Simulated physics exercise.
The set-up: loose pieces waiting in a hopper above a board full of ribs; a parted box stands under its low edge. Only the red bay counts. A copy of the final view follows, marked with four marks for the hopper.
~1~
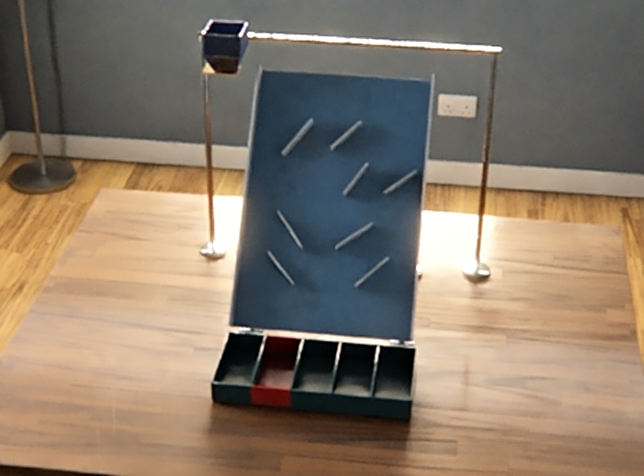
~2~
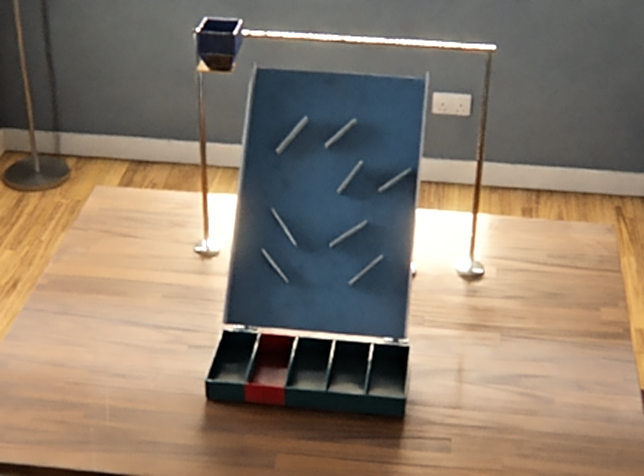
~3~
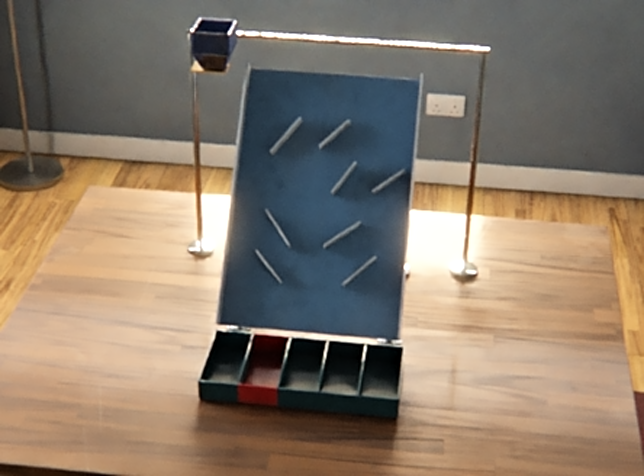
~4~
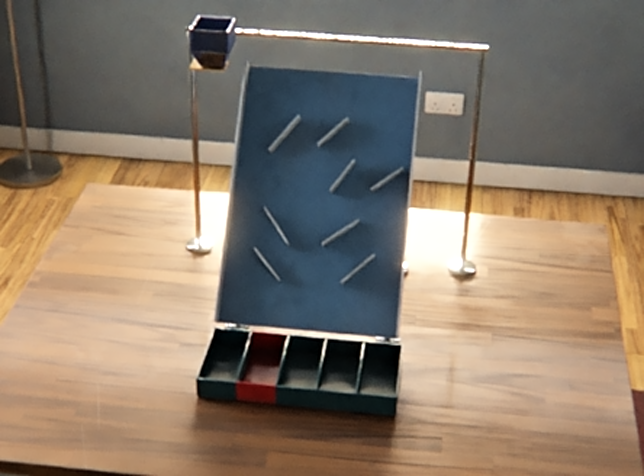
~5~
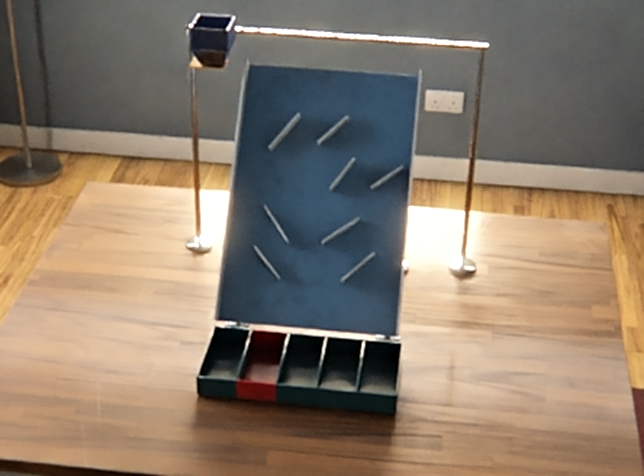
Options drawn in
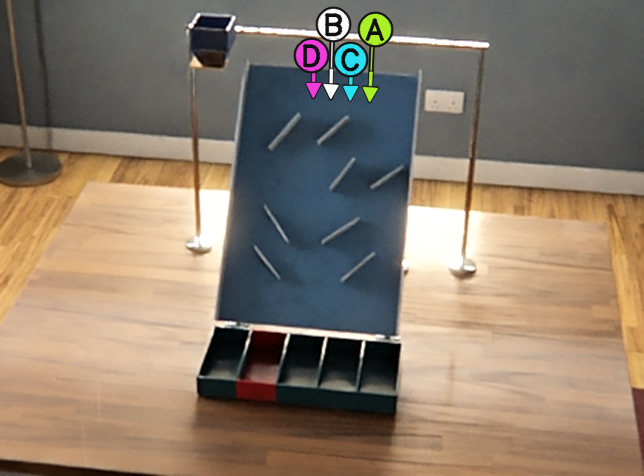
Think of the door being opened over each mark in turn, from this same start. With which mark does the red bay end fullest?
The answer is mark A.
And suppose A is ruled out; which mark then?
It is C.
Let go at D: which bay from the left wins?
The third.
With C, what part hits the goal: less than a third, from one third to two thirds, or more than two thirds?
Mark C gives less than a third.
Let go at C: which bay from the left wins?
The third.
On the marked copy, mark A meets the board at (369, 96); mark B meets the board at (330, 93); mark C meets the board at (350, 95); mark D meets the board at (313, 92).
For mark A, most in the red bay, about a quarter in other bays, a stray few outside the box.
For mark B, a stray few in the red bay, nearly all in other bays, a stray few outside the box.
For mark C, about a quarter in the red bay, most in other bays.
For mark D, a small part in the red bay, most in other bays, a small part outside the box.
